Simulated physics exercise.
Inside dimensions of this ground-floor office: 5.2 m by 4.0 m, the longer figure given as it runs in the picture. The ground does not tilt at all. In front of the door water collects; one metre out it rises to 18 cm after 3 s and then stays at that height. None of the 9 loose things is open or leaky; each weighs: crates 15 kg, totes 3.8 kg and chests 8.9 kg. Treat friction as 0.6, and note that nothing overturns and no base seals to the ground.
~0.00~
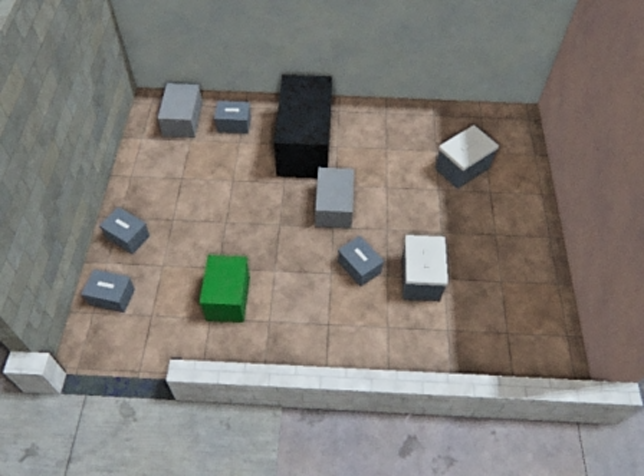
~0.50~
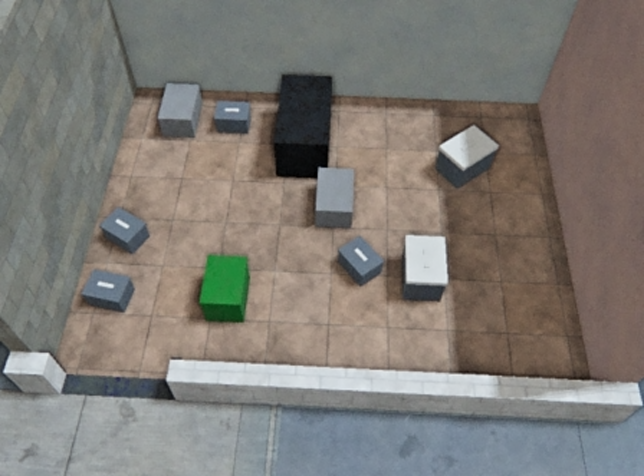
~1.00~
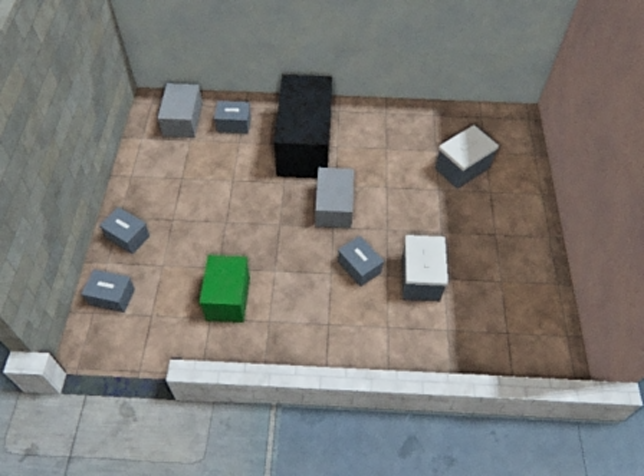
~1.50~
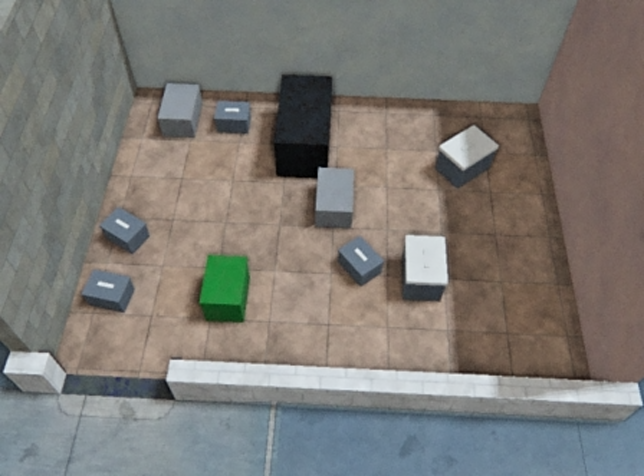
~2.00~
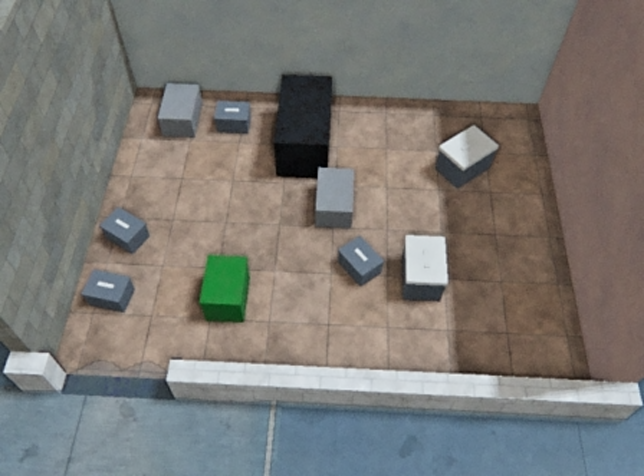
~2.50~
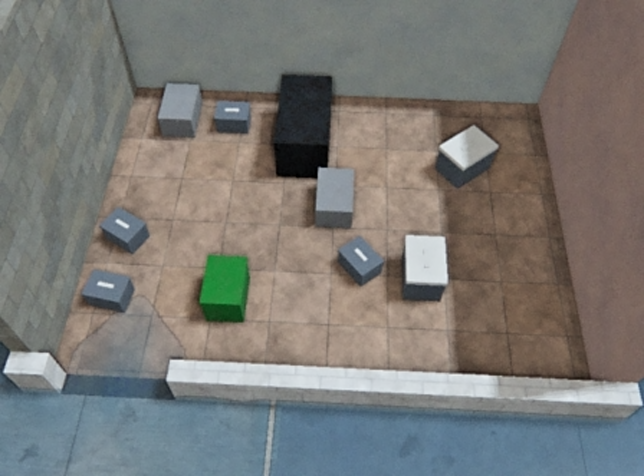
A ground-floor office with brown tiled flooring is seen from high above, over a low white front wall with a doorway gap at the lower left. A green chest sits left of centre among a large black block, several grey boxes and two white-topped ones. While the camera and objects stay still, bluish water spreads across the paving outside, then enters the gap and fans a short way over the tiles.
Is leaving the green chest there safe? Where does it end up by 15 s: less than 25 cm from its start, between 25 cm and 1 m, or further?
The move is medium.
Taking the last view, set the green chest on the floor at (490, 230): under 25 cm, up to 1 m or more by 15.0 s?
Well, it sits tight.
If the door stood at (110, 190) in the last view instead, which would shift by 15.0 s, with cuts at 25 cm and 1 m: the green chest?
As for the green chest, it inches along a bit.
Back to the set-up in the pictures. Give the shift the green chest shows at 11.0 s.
Shift by then: About 60 cm.
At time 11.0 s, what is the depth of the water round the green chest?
I'd put it at about 4 cm.
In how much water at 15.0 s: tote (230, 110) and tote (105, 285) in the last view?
Depths: Near 8 cm, then near 10 cm.
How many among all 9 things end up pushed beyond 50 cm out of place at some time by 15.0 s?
Counting them up, I find 8.
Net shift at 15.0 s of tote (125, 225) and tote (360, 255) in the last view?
In turn: 80 cm, 140 cm.
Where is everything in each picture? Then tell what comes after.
The green chest at (224, 279), on the bottom; water covers 0.0 m2; 0 of 9 have shifted, in the first picture.
The green chest at (224, 279), on the bottom; 0.0 m2 under water; 0 of 9 have shifted, in the second picture.
The green chest at (224, 279) rests on the ground; 0.0 m2 under water; 0 of 9 have shifted, in the third picture.
The green chest at (224, 279), on the bottom; 0.0 m2 under water; 0 of 9 have shifted, in the fourth picture.
The green chest at (224, 279), on the bottom; water covers 0.1 m2; 0 of 9 have shifted, in the fifth picture.
The green chest at (224, 279), on the bottom; 0.6 m2 under water; 0 of 9 have shifted, in the sixth picture.
After 3.5 s the green chest is near (224, 279), 0.0 m from its start, aground; 0 afloat.
After 6.8 s the green chest is near (256, 274), 0.3 m from its start, aground; 4 afloat.
After 11.0 s the green chest is near (279, 293), 0.6 m from its start, aground; 4 afloat.
After 15.0 s the green chest is near (285, 321), 0.8 m from its start, afloat; 8 afloat.
